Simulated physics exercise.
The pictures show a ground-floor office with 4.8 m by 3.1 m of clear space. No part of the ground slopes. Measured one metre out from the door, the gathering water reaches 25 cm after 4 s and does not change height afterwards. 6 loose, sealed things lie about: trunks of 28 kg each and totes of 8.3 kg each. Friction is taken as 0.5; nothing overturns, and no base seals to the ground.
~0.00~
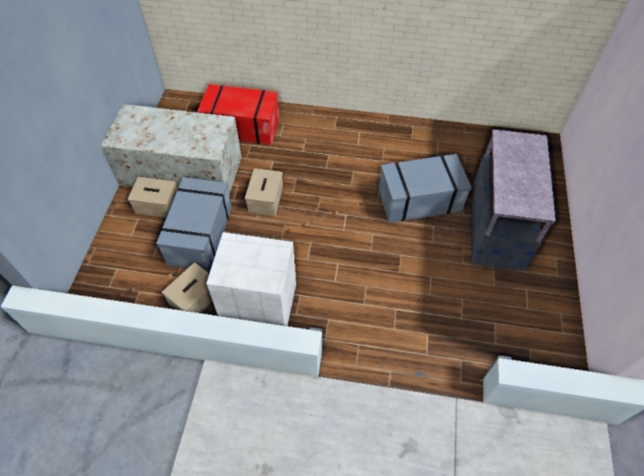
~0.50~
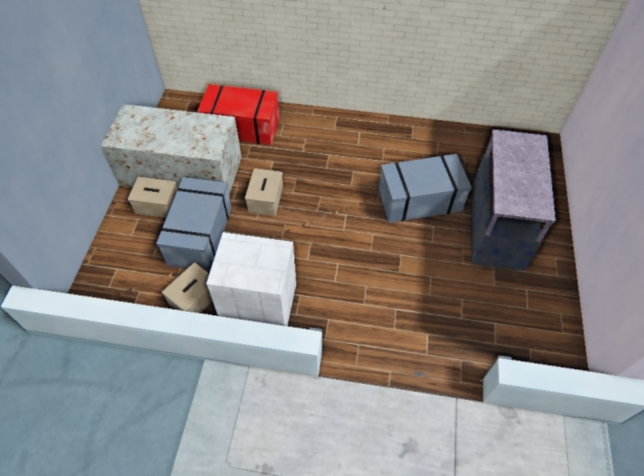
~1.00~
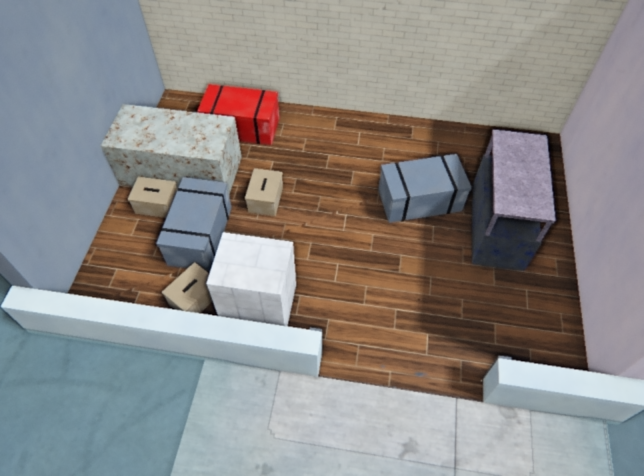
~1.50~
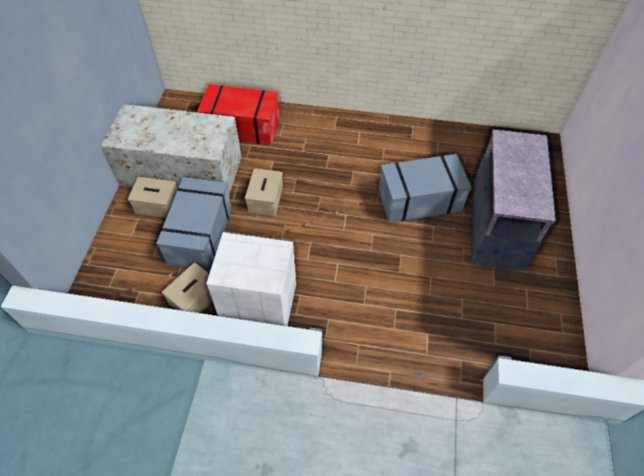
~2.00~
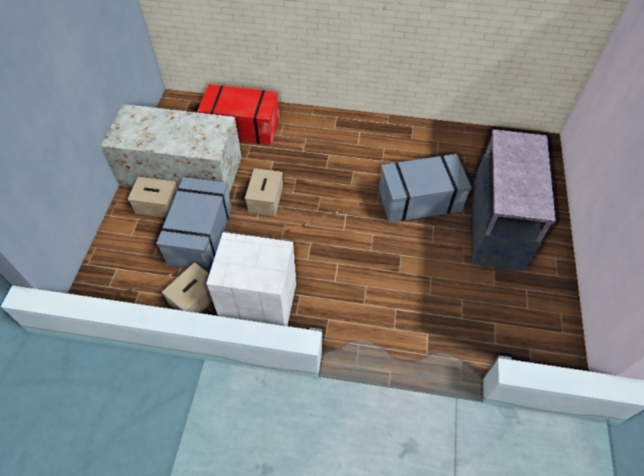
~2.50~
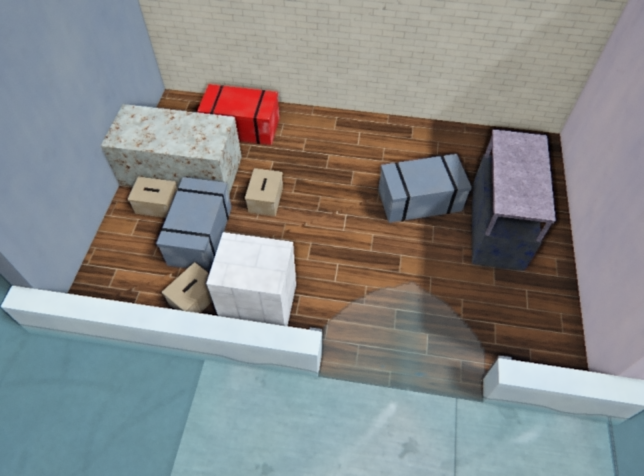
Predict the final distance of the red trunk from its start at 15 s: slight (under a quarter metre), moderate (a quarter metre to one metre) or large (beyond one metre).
It gets pushed a bit.
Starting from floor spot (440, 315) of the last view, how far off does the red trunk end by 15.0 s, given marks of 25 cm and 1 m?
Result: It drifts a great deal.
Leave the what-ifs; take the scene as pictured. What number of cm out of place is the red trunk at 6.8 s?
I'd guess some 40 cm by then.
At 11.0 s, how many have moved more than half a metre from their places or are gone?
3.
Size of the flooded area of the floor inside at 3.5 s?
Wet area: Approx. 3.0 m2.
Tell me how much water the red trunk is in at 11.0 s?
Roughly 21 cm at that moment.
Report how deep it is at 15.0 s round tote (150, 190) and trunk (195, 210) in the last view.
Depth approx. 16 cm / 17 cm.
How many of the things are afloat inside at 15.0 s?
That would be 6 of them.
After 3.5 s the red trunk is near (238, 101), 0.0 m from its start, aground; 0 afloat.
After 6.8 s the red trunk is near (203, 106), 0.4 m from its start, aground; 1 afloat.
After 11.0 s the red trunk is near (184, 81), 0.6 m from its start, afloat; 3 afloat.
After 15.0 s the red trunk is near (173, 80), 0.7 m from its start, afloat; 6 afloat.
